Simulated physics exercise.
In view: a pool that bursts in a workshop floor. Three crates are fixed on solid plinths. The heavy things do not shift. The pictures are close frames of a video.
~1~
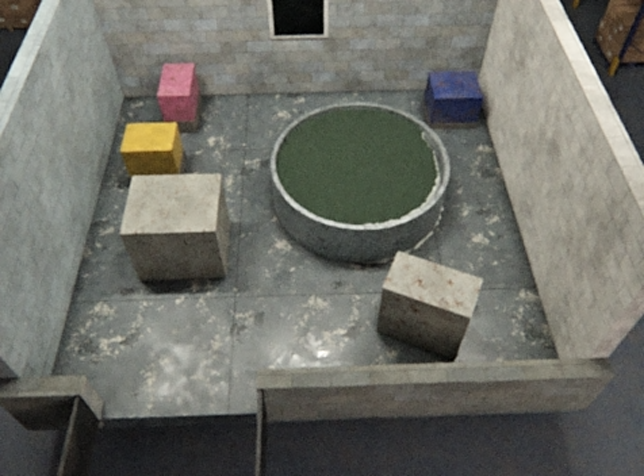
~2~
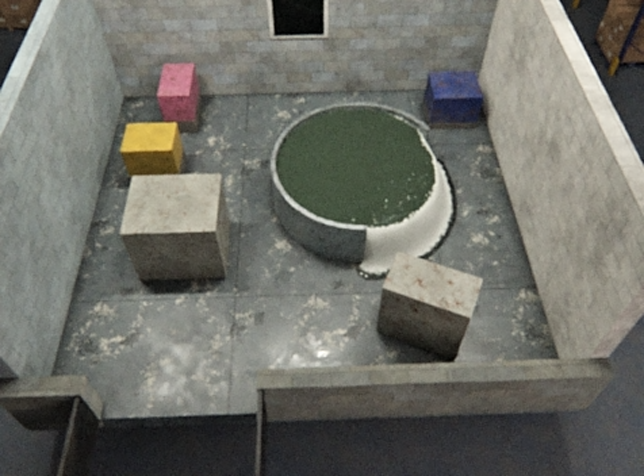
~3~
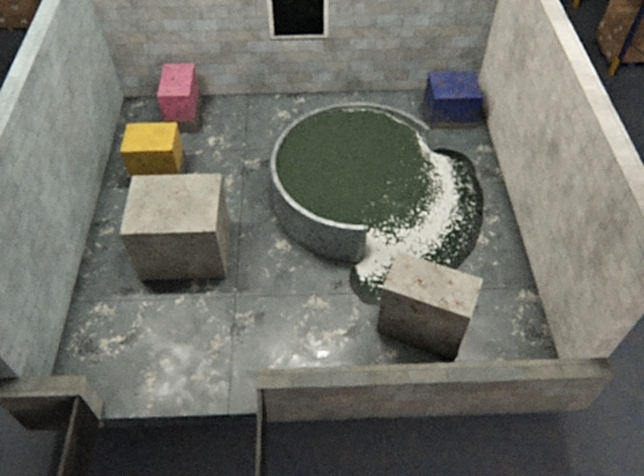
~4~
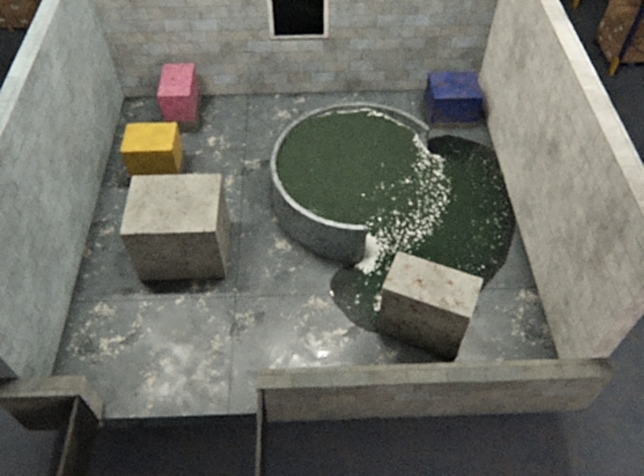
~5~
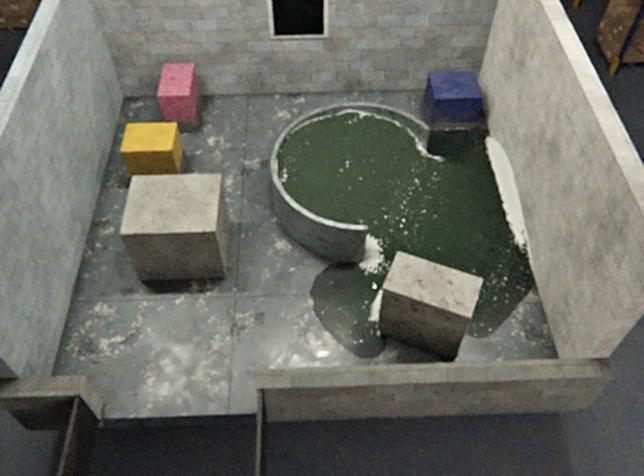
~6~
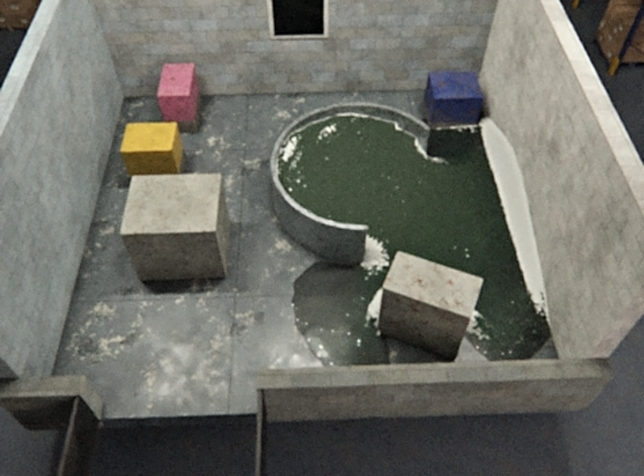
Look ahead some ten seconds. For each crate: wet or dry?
The pink crate keeps dry; the yellow crate keeps dry; the blue crate is soaked.
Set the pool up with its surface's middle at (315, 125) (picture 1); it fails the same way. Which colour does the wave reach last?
The one in yellow.
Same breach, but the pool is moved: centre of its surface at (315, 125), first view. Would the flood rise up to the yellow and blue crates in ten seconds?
My reading: The yellow crate escapes it, the blue crate gets wet.
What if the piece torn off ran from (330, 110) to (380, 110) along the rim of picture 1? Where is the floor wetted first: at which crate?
I say the blue one.
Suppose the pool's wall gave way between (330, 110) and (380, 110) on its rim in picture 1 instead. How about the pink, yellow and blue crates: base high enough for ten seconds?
The pink crate is soaked; the yellow crate escapes it; the blue crate is soaked.
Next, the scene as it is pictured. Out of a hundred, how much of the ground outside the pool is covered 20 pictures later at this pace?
About 70 per cent.
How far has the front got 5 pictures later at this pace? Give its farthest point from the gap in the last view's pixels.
Around (246, 395).
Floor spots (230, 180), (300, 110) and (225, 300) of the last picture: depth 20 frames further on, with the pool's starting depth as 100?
In that order: 0, 10 and 6 per cent.
A moment on, water covers 30 % of the floor; the pink crate not reached, the yellow crate not reached, the blue crate water round its plinth.
Next, water covers 45 % of the floor; the pink crate not reached, the yellow crate not reached, the blue crate water round its plinth.
Then, water covers 70 % of the floor; the pink crate not reached, the yellow crate not reached, the blue crate water round its plinth.
Later, water covers 100 % of the floor; the pink crate water round its plinth, the yellow crate water round its plinth, the blue crate water round its plinth.
In the end, water covers 100 % of the floor; the pink crate stayed above the water, the yellow crate stayed above the water, the blue crate was topped.
